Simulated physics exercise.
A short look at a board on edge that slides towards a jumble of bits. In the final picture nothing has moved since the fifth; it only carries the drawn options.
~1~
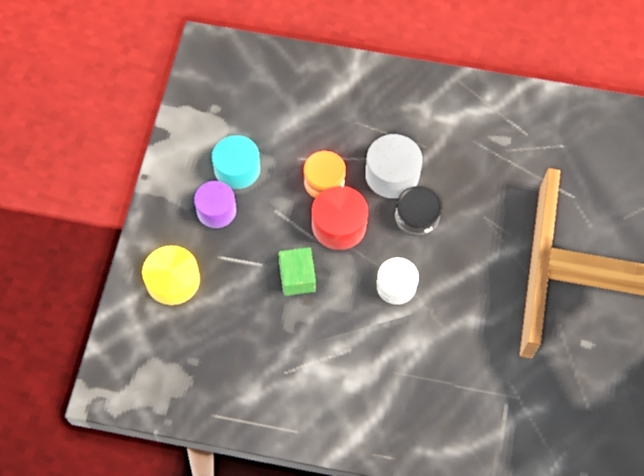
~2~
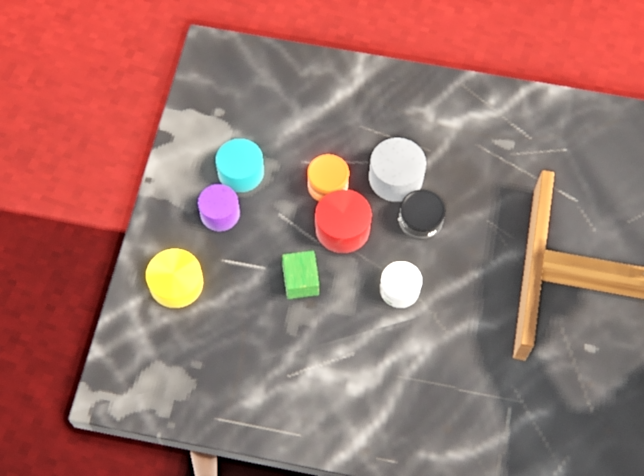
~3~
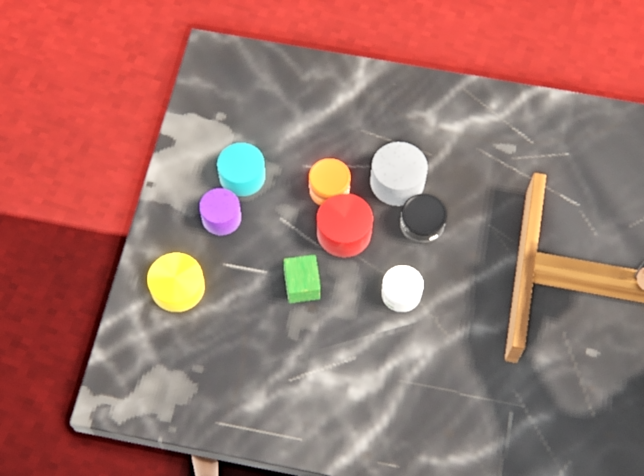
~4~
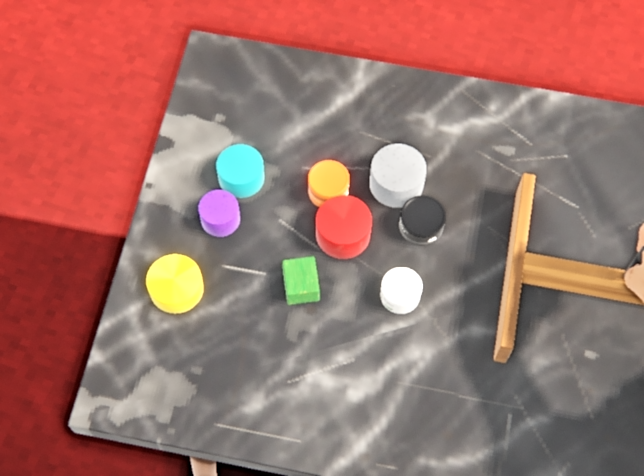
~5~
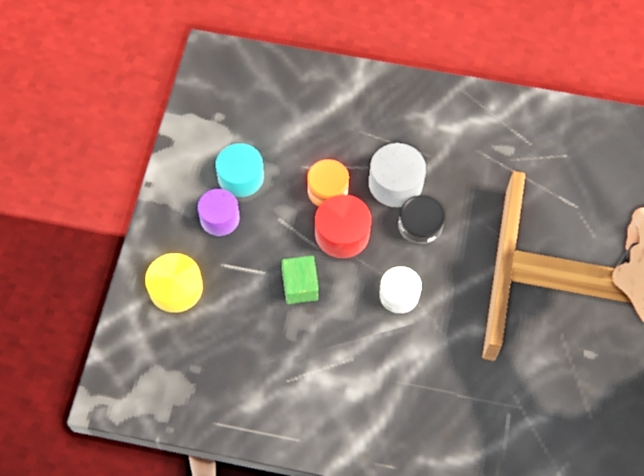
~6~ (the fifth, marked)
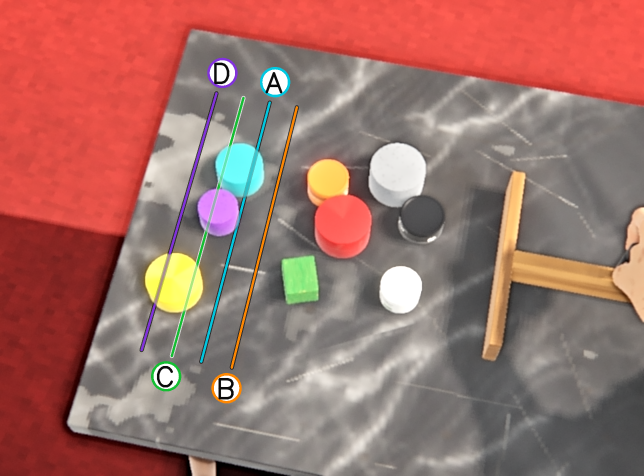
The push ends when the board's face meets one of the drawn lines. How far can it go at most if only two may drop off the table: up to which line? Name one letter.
No farther than C.
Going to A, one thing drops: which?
The turquoise pot goes over.
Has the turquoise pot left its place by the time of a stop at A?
Yes.
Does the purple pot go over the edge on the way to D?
Yes.
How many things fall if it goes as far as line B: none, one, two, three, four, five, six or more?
In all, none.
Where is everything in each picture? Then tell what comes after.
The first picture shows black tub (419, 212); green block (297, 271); red tin (339, 218).
The second picture shows board (539, 255); white tub (401, 285).
The third picture shows board (529, 257); orange tub (329, 184).
The fourth picture shows board (518, 257); turquoise pot (240, 171).
The fifth picture shows board (508, 255); black tub (422, 221); green block (300, 280); red tin (342, 226).
On the marked copy, A at (238, 224); B at (266, 230); C at (210, 219); D at (181, 214).
Taking C. A third of the way, board (399, 235); grey pot (377, 171); white tub (363, 284).
Two thirds of the way, board (293, 215); turquoise pot (198, 163); orange tub (240, 167).
When it is over, board (212, 201); turquoise pot over the edge; yellow tin (122, 282); one fallen.
As for the rest, A is within the limit but short; B is within the limit but short; D drops four.
